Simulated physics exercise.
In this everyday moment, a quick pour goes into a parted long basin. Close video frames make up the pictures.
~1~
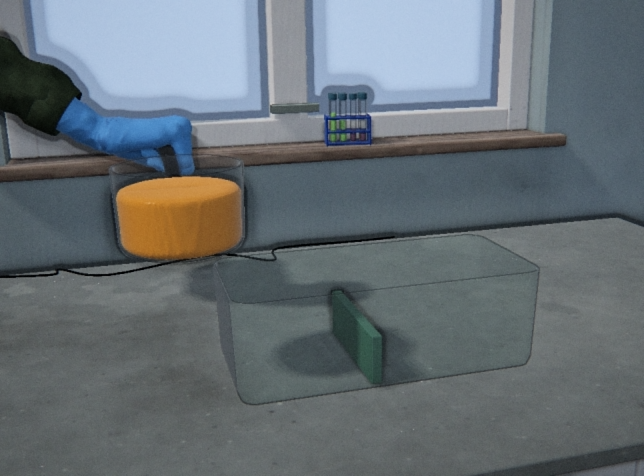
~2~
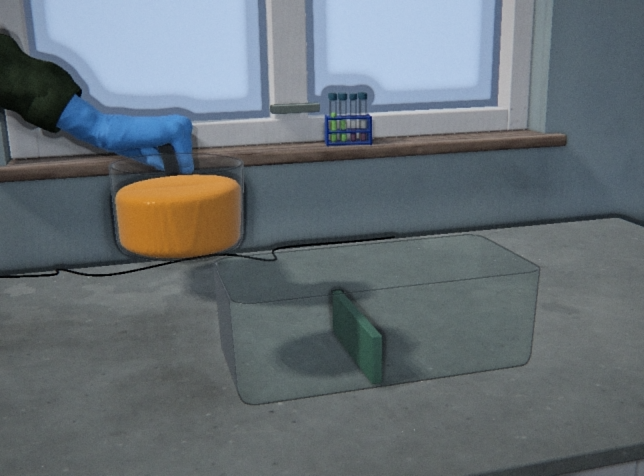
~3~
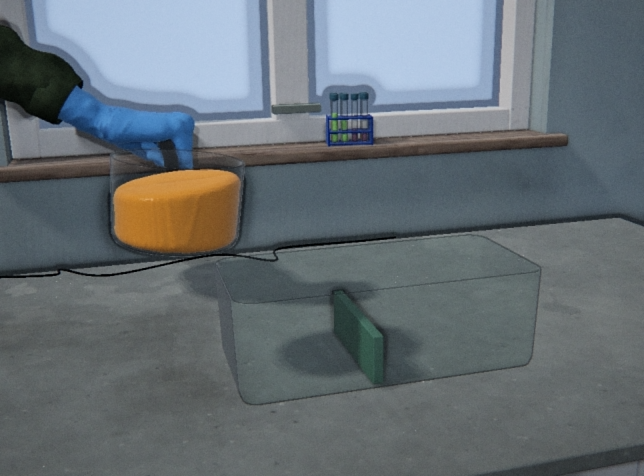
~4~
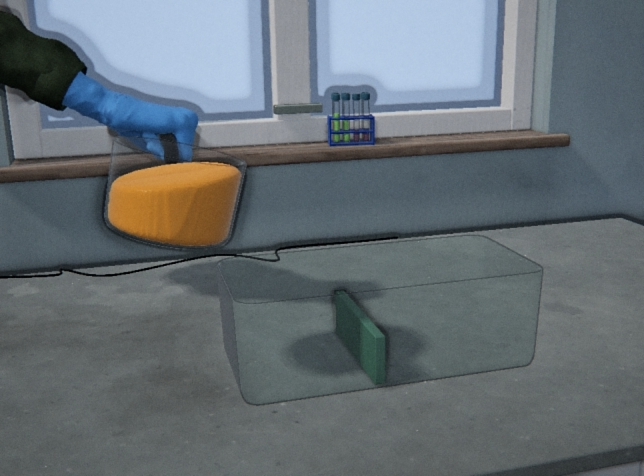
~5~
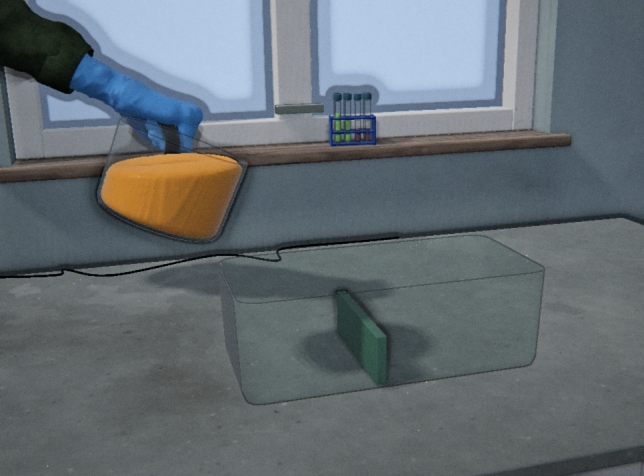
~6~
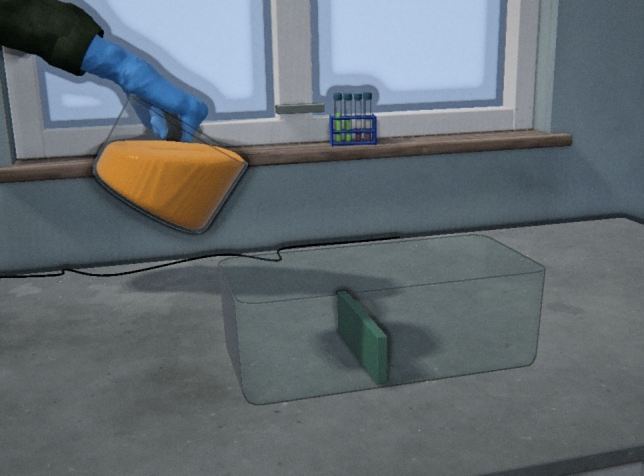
A blue-gloved hand holds a clear container of orange liquid upright above a grey counter, beside a transparent long basin with a green dividing wall. The hand then tilts the container steadily to the right, slowly at first and then more steeply, and the orange liquid shifts toward its right-hand rim.
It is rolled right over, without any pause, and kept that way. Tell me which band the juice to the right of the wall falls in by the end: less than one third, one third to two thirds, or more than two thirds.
It falls in the one third to two thirds band.
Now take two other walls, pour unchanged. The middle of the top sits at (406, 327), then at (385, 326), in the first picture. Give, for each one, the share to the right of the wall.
Case 1: 15 %; case 2: 15 %.
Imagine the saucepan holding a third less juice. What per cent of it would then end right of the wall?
Near 35 %.
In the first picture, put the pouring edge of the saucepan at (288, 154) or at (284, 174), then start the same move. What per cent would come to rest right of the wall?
One after the other: 80 %, 80 %.
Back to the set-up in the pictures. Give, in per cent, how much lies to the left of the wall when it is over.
I'd say close to 50 per cent.
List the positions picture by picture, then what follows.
Tilt 0°; pouring edge (241, 163); surface from (116, 193) to (239, 184); the long basin's rim runs from (222, 282) to (509, 252); the wall's top is at (355, 313), in the first frame.
Tilt 2°; pouring edge (241, 163); surface from (116, 192) to (238, 181), in the second frame.
Tilt 6°; pouring edge (242, 163); surface from (114, 191) to (238, 175), in the third frame.
Tilt 13°; pouring edge (244, 164); surface from (110, 184) to (239, 168), in the fourth frame.
Tilt 23°; pouring edge (245, 164); surface from (106, 169) to (240, 161), in the fifth frame.
Tilt 34°; pouring edge (245, 164); surface from (102, 147) to (244, 154), in the sixth frame.
A moment on, the saucepan is tipped on its side and 58 per cent is still to pour, 3 is left of the wall and 0 right of it.
Next, the saucepan is tipped on its side and 10 per cent is still to pour, 24 is left of the wall and 35 right of it.
Then the saucepan is tipped on its side and 3 per cent is still to pour, 41 is left of the wall and 41 right of it.
Later the saucepan is tipped on its side and 1 per cent is still to pour, 49 is left of the wall and 45 right of it.
At rest 51 per cent lies left of the wall, 45 right of it and 4 outside.
